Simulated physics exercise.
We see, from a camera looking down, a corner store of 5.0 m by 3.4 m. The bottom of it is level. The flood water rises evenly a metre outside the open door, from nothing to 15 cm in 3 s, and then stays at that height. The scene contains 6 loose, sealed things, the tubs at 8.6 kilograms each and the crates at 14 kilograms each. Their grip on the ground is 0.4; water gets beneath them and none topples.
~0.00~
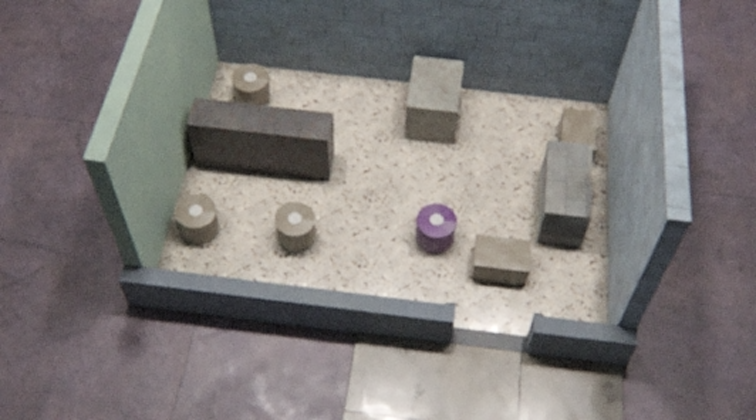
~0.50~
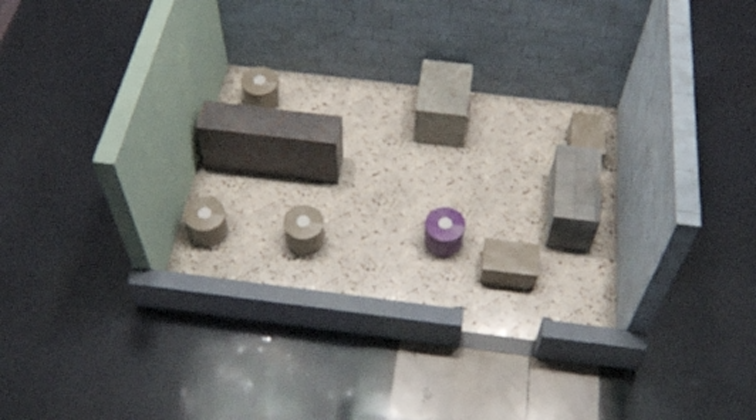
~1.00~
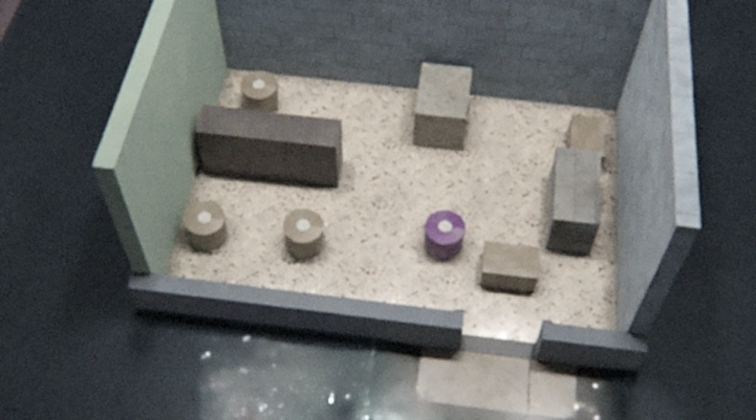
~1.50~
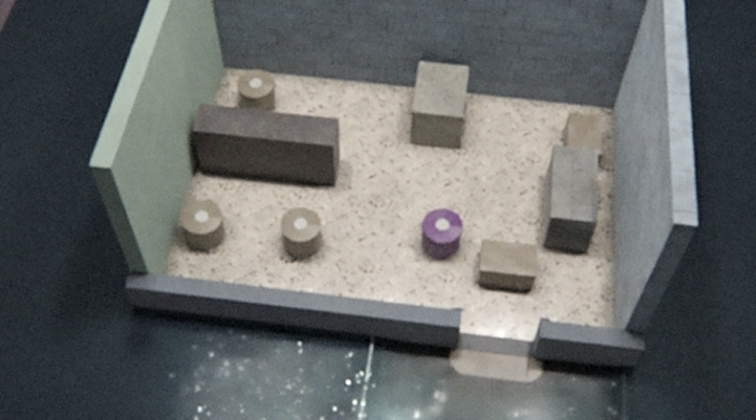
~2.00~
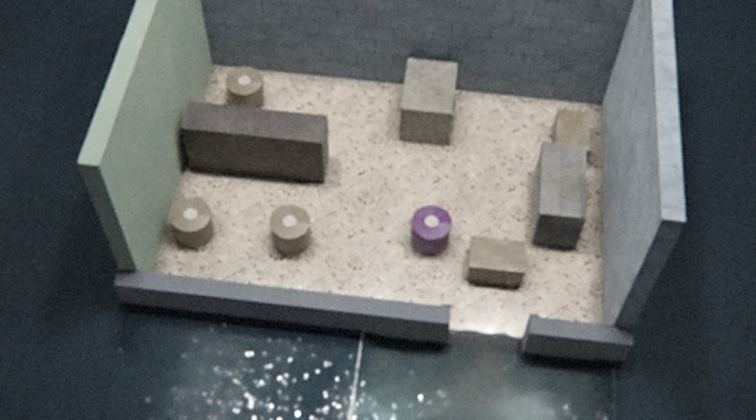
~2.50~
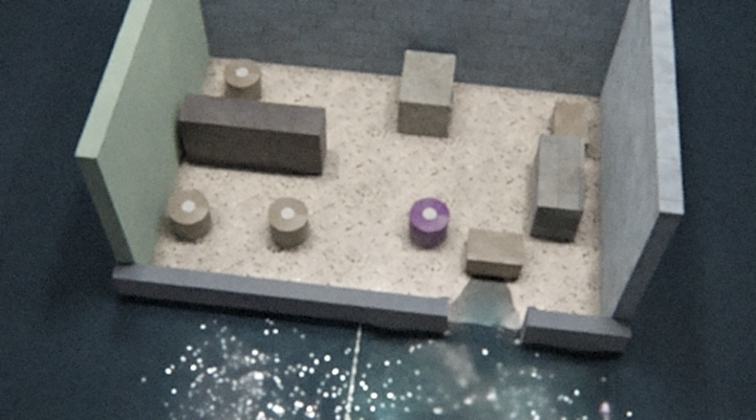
The video shows a small walled room holding boxes and round tubs, one of them purple, as dark, glinting water spreads across the ground outside and begins to enter through the front doorway, while the objects inside stay put.
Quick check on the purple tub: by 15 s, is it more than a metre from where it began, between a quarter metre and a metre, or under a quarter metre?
Between a quarter metre and a metre.
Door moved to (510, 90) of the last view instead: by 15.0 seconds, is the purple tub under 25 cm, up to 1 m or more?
Then the purple tub is swept a long way.
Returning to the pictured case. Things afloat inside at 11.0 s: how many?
That would be 2 of them.
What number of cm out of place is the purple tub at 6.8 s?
Shift: About 40 cm.
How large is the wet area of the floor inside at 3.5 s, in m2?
Roughly 2.0 m2 of it is wet.
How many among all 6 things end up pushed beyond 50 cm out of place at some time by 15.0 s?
The number is 2.
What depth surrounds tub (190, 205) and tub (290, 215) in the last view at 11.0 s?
Close to 2 and 2 centimetres.
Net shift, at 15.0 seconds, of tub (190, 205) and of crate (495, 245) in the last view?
One is off by 0 cm, the other by 200 cm, in the order asked.
After 3.5 s the purple tub is near (430, 214), 0.0 m from its start, aground; 0 afloat.
After 6.8 s the purple tub is near (408, 187), 0.4 m from its start, aground; 0 afloat.
After 11.0 s the purple tub is near (408, 187), 0.4 m from its start, aground; 2 afloat.
After 15.0 s the purple tub is near (398, 186), 0.5 m from its start, afloat; 4 afloat.
